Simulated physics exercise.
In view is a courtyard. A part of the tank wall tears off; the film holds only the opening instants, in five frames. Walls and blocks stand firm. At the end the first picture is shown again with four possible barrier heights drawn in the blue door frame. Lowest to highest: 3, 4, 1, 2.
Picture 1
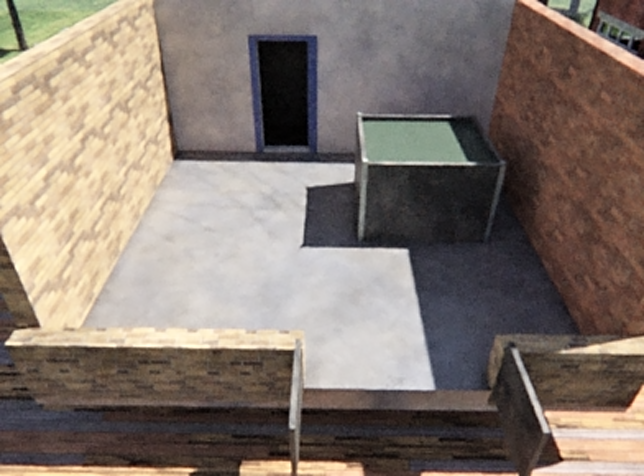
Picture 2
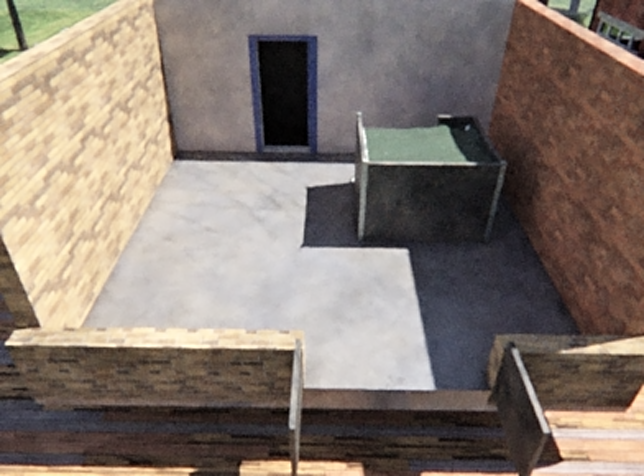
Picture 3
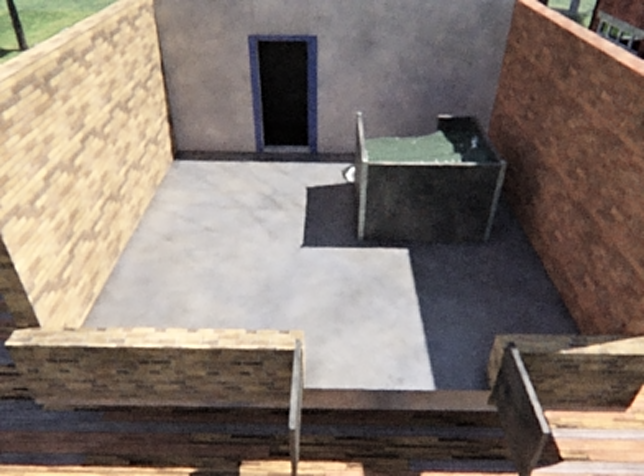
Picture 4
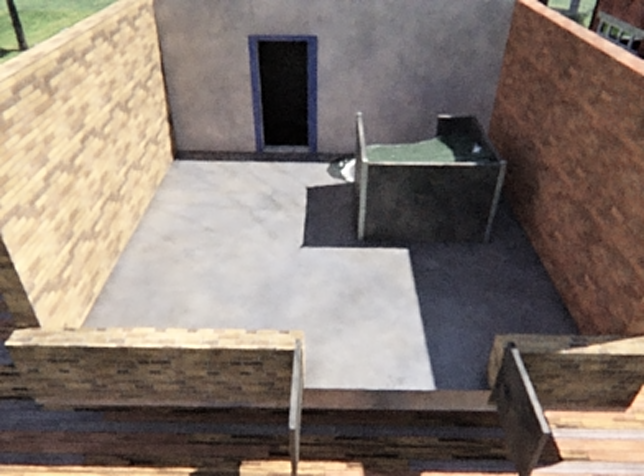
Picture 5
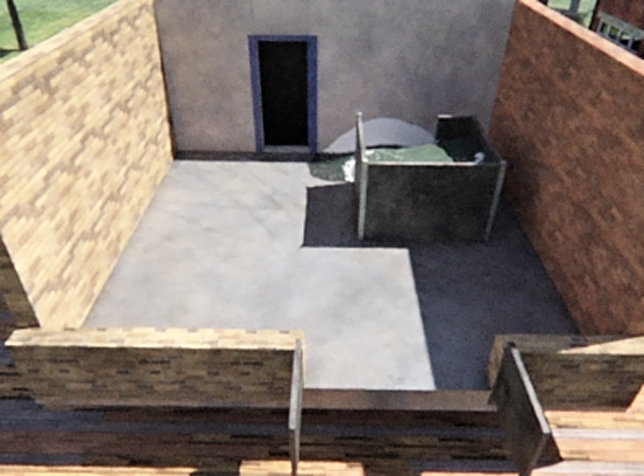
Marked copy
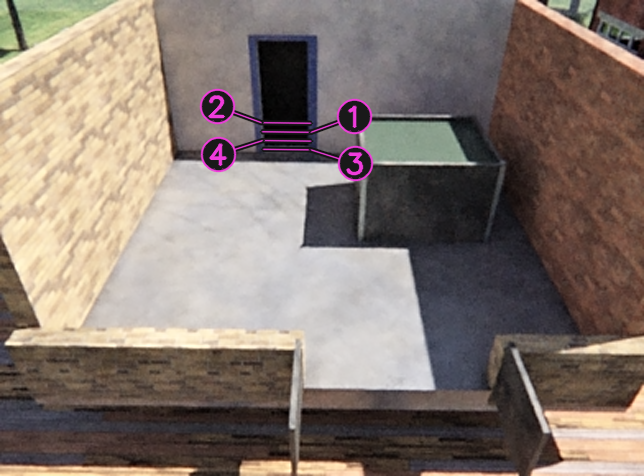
A walled courtyard with a pale grey floor is seen from above and in front, the view staying still throughout. A dark square tank of green water stands right of a blue-framed doorway in the grey back wall, between tan brick on the left and red brick on the right. The water sinks unevenly and pours out behind the tank, spreading left along the back wall as a pale arc rises.
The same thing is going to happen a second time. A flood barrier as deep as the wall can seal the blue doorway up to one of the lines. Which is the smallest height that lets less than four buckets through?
The answer is line 4.
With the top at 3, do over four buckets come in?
Yes, it does.
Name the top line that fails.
That would be 3.
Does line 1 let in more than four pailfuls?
No, that is safe.
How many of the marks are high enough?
Three of them.
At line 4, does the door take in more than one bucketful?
No, less.
On the marked copy, 1 at (286, 132); 2 at (286, 122); 3 at (287, 149); 4 at (286, 140); from the bottom up 3, 4, 1, 2.
Choosing 1, nothing gets over.
Choosing 2, nothing gets over.
Choosing 3, about 10 bucketfuls get in.
Choosing 4, a splash gets over, under a bucket.
